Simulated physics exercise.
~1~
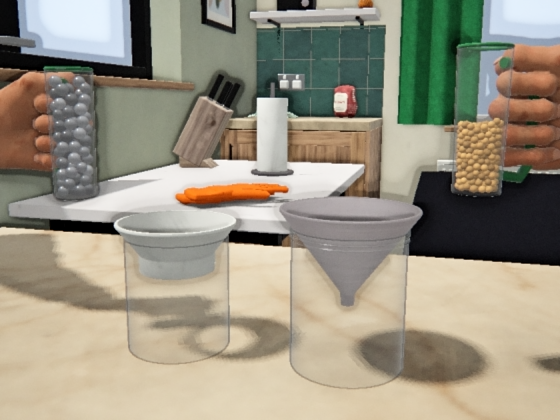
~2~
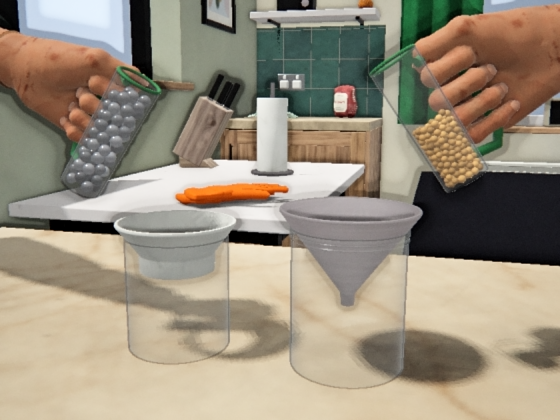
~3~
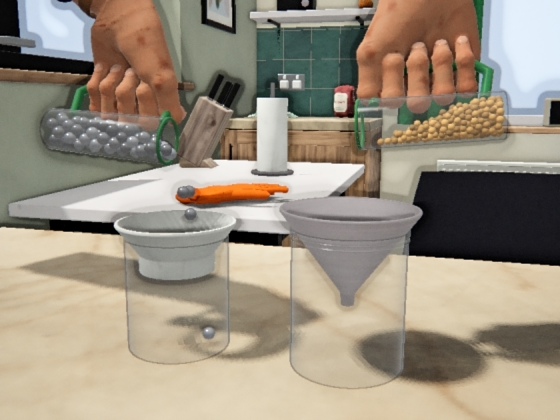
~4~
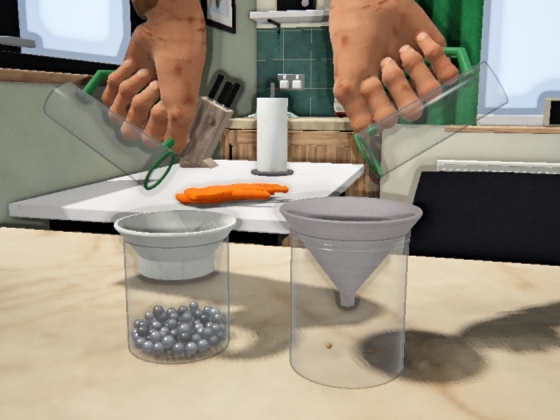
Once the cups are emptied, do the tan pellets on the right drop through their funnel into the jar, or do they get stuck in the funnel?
They get stuck in the grey funnel, leaving the right jar looking practically empty, while the silvery beads on the left run through into their jar.
